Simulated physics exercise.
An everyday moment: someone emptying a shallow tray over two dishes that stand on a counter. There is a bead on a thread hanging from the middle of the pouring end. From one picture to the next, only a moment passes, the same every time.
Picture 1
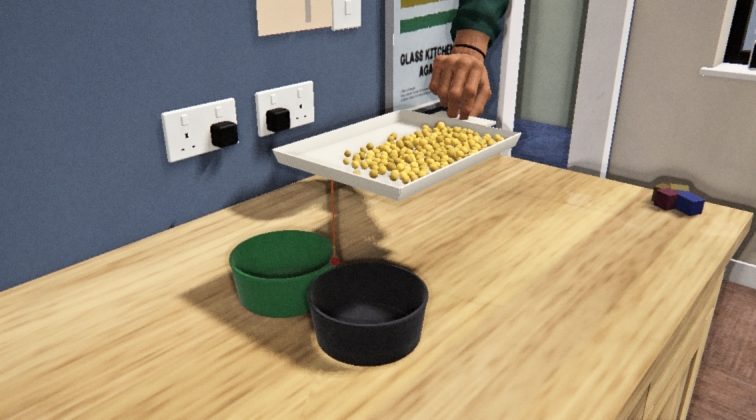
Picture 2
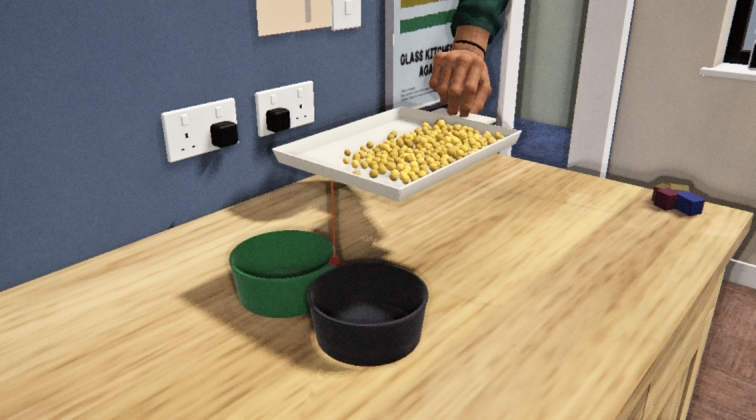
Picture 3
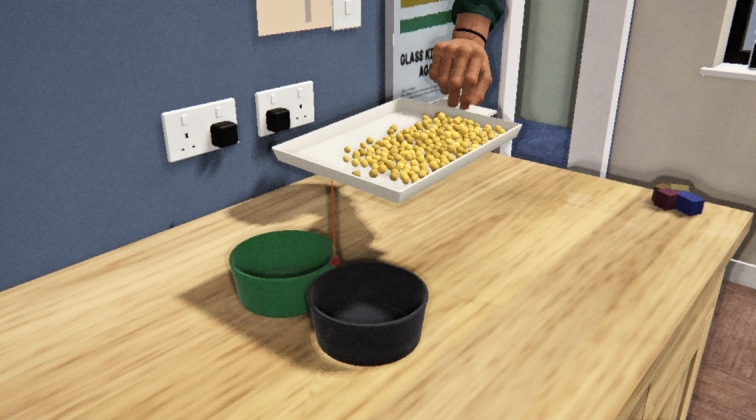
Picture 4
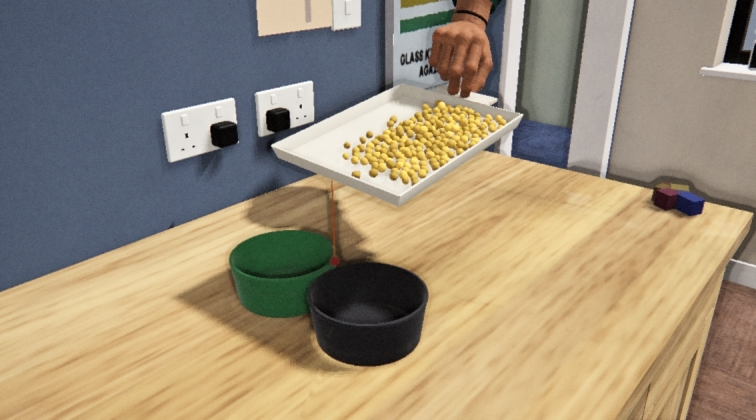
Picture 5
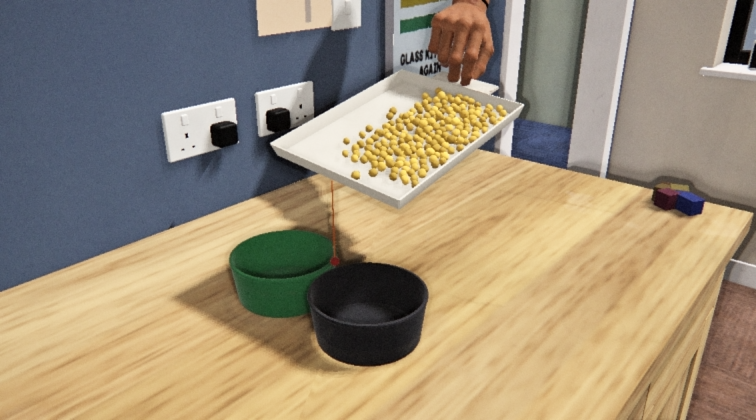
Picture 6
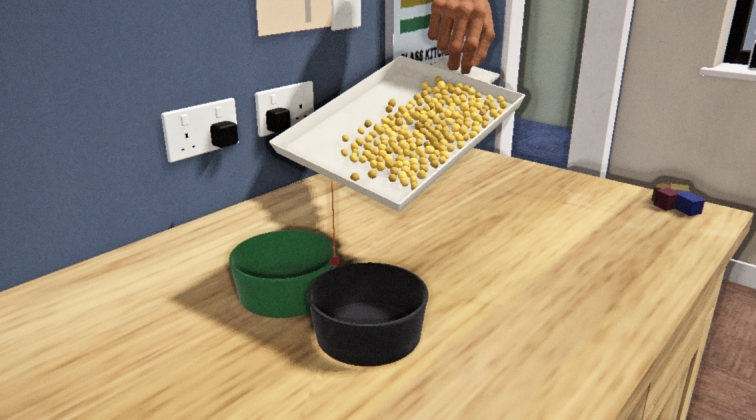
A shallow white tray of yellow puffed corn balls starts out level above a green dish and a black dish on a wooden counter, a hand at its far edge. The hand then raises that edge, and the tray gradually slopes toward its near right corner while the dishes stay still.
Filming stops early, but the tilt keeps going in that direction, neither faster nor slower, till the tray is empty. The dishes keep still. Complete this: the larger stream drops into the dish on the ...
... right.
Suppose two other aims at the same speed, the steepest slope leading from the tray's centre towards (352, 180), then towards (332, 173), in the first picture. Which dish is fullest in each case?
First: The dish at right. Second: The dish at left.
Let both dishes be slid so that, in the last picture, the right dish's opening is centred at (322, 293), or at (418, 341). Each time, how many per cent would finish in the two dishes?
Estimate: 40 % first, 80 % second.
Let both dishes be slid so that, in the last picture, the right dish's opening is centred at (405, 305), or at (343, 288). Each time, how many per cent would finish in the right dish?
First some 90, then 60 per cent.
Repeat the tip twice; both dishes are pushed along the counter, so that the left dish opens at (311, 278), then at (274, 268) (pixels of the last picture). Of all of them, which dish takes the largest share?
The dish to the right at the first, the dish to the right at the second.
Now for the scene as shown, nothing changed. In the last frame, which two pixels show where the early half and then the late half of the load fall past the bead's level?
The leading part at (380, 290), the rest of it at (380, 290).
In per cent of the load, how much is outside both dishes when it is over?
Something near 10 in every hundred.
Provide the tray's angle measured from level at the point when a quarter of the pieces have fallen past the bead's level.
That happens at close to 85 degrees.
Soon after the last picture, tray tipped steeply; nearly all on the tray; a stray few in the right dish; a stray few outside both; a stray few in the air.
A little later, tray tipped right over; a small part on the tray; about two thirds in the right dish; a small part outside both; a small part in the air.
Later still, tray tipped past a quarter turn; most in the right dish; a small part outside both.
At rest, tray tipped past a quarter turn; most in the right dish; none in the left dish; a small part outside both.
